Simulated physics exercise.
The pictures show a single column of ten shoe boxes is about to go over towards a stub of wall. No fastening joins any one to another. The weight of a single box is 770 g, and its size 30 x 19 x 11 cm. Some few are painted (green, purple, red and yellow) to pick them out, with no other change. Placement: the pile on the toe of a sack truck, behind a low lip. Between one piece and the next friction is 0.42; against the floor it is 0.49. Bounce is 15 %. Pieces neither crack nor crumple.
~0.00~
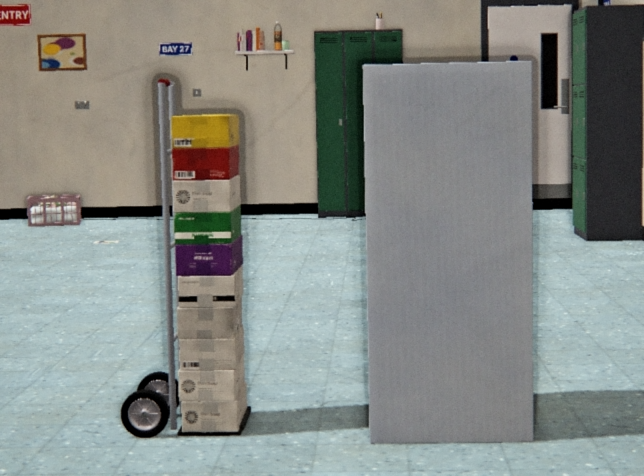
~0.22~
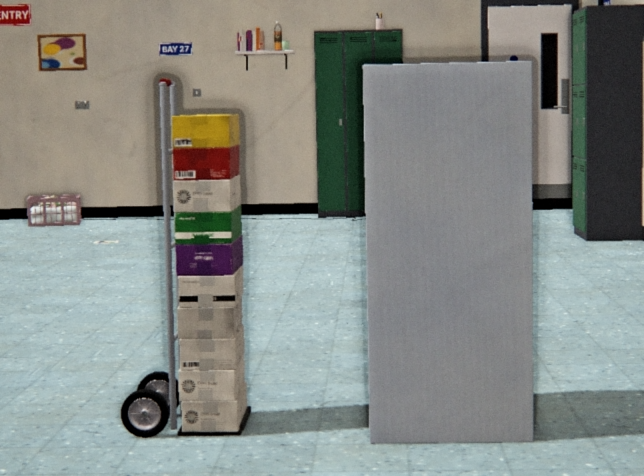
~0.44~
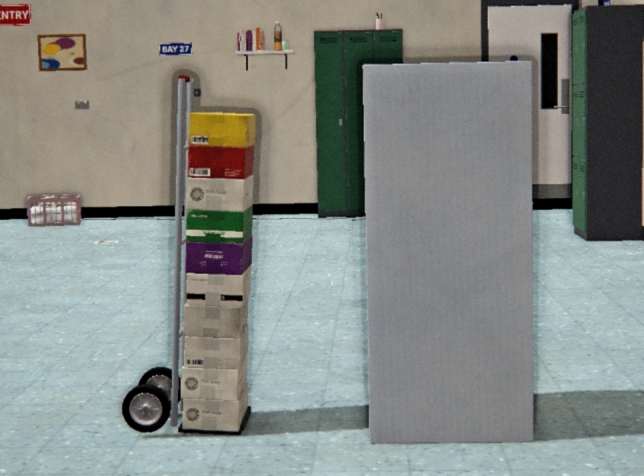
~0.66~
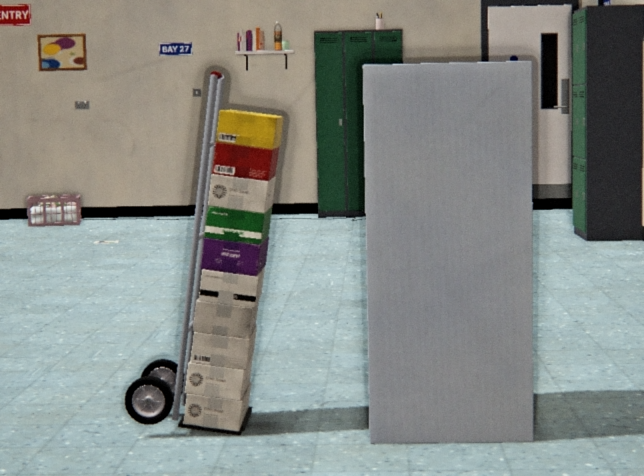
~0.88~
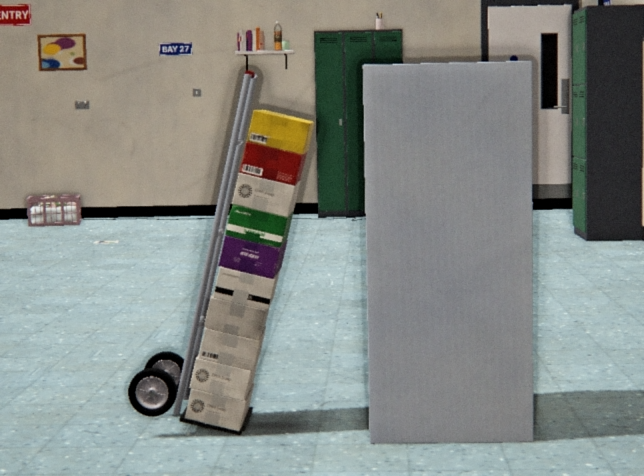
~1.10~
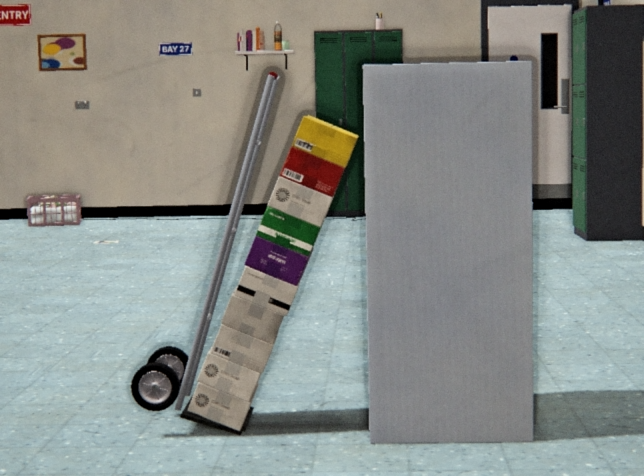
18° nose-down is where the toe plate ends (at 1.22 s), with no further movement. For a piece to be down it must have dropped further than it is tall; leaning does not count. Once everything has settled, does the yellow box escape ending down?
Yes, it keeps its place.
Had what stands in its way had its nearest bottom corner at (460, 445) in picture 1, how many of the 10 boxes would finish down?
That comes to 5.
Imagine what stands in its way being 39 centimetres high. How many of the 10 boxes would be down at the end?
In that case 8.
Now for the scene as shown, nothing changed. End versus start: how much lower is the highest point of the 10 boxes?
By about 0 cm, start to end.
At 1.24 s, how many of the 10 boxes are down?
It's 0 by that point.
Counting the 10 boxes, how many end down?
That would be 0 of them.
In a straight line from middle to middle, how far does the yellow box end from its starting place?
Net straight-line distance: Approx. 42 cm.
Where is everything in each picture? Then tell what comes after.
In the first frame (each place is the centre of the face we see best), truck frame (164, 153) 0° forward; yellow box (200, 132); red box (201, 164); purple box (204, 261); all as stacked.
The second frame shows truck frame (165, 153) 0° forward; yellow box (201, 132).
The third frame shows truck frame (180, 149) 3° forward; yellow box (218, 130) tilted 3°; red box (217, 163) tilted 3°; steepest lean 3°, the box at (211, 415); 10 have shifted.
The fourth frame shows truck frame (206, 146) 8° forward; yellow box (246, 130) tilted 9°; red box (242, 162) tilted 9°; 10 have shifted.
The fifth frame shows truck frame (234, 143) 14° forward; yellow box (278, 133) tilted 14°; red box (271, 164) tilted 14°; 10 have shifted.
The sixth frame shows truck frame (253, 144) 17° forward; yellow box (324, 142) tilted 23°, 42 mm lower; red box (312, 172) tilted 23°, 33 mm lower; green box (288, 232) tilted 23°; 10 have shifted.
By 1.16 s, none of the 10 boxes down, 10 disturbed; yellow box tilted 26°, 44 mm lower; purple box tilted 26°.
By 1.24 s, none of the 10 boxes down, 10 disturbed; yellow box tilted 28°, 37 mm lower; purple box tilted 29°.
When it is over (2.3 s), none of the 10 boxes down, 10 disturbed; yellow box tilted 29°, 36 mm lower; purple box tilted 29°; green box tilted 29°, 40 mm lower. In pixels of the last frame, middles, yellow box near (333, 139), purple box near (299, 261).
